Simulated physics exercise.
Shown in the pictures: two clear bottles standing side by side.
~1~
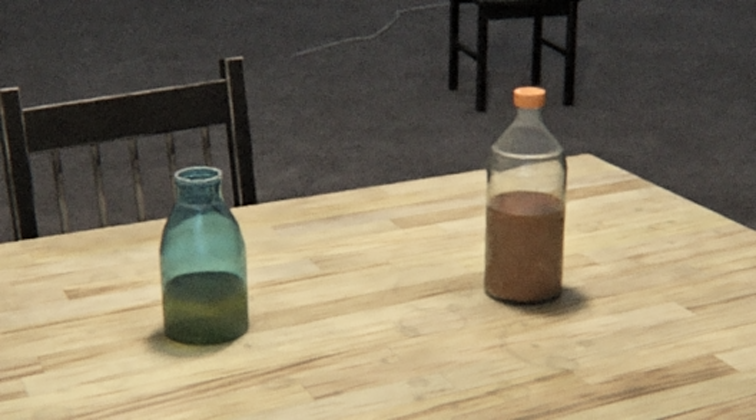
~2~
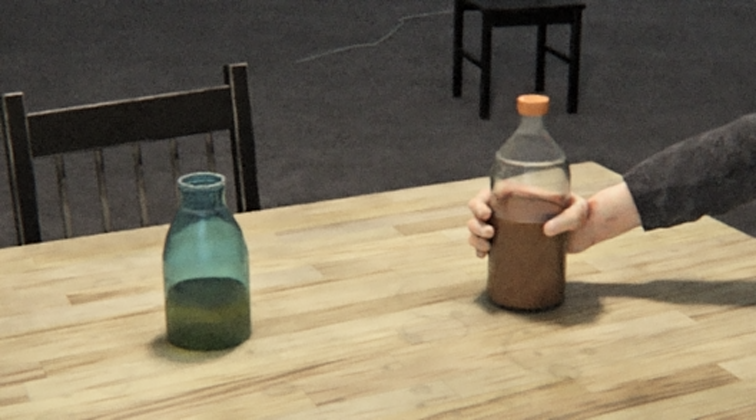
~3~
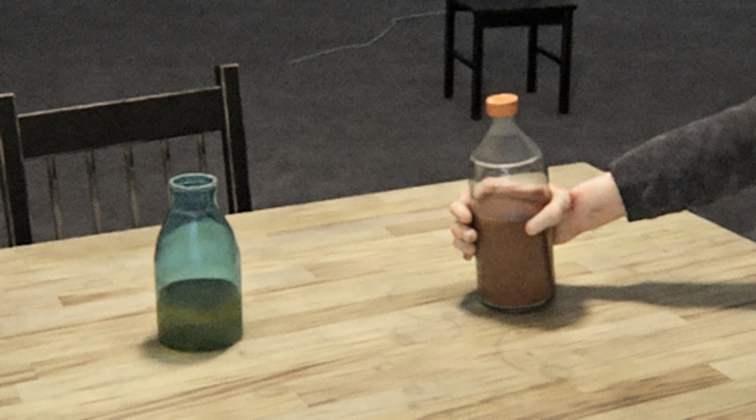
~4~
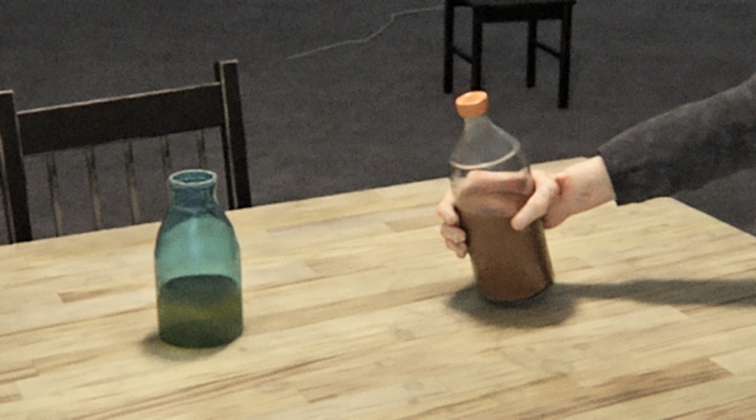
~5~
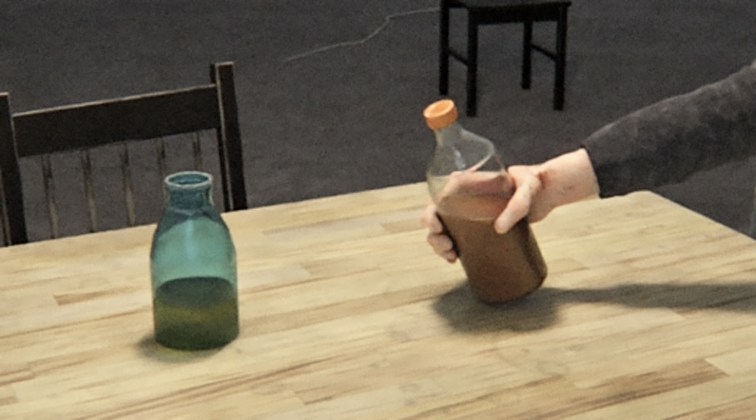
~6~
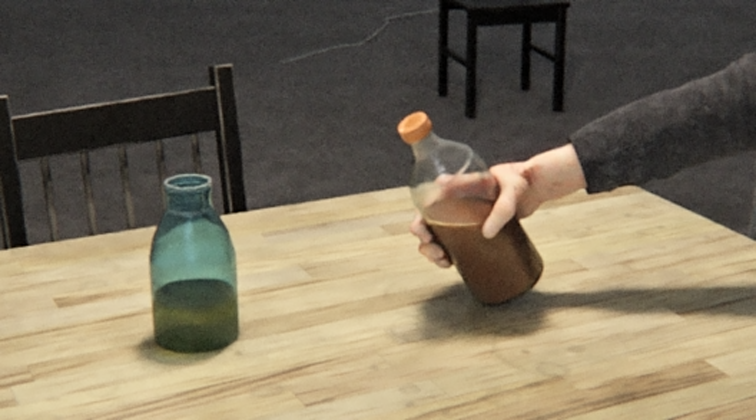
A hand in a dark sleeve reaches in from the right, grips the capped bottle around its middle and tilts it steadily leftward, while the camera shifts only very slightly. The bottle is clear with an orange cap and brown contents, and an open teal bottle with greenish liquid stands still at left. They share a pale wooden table, seen from slightly above, with dark chairs behind.
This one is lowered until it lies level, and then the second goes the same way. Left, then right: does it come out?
The left bottle runs out; the right bottle stays dry.
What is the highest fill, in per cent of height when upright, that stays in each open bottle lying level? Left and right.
First: 16 percent; second: 28 percent.
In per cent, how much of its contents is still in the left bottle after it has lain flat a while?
Retained: Near 60 per cent.
Shortly, the right bottle is nearly down; right bottle, no leak.
Then, the right bottle lies flat; right bottle, no leak.
At the finish, both lie flat; right bottle, no leak; left bottle, it leaks.
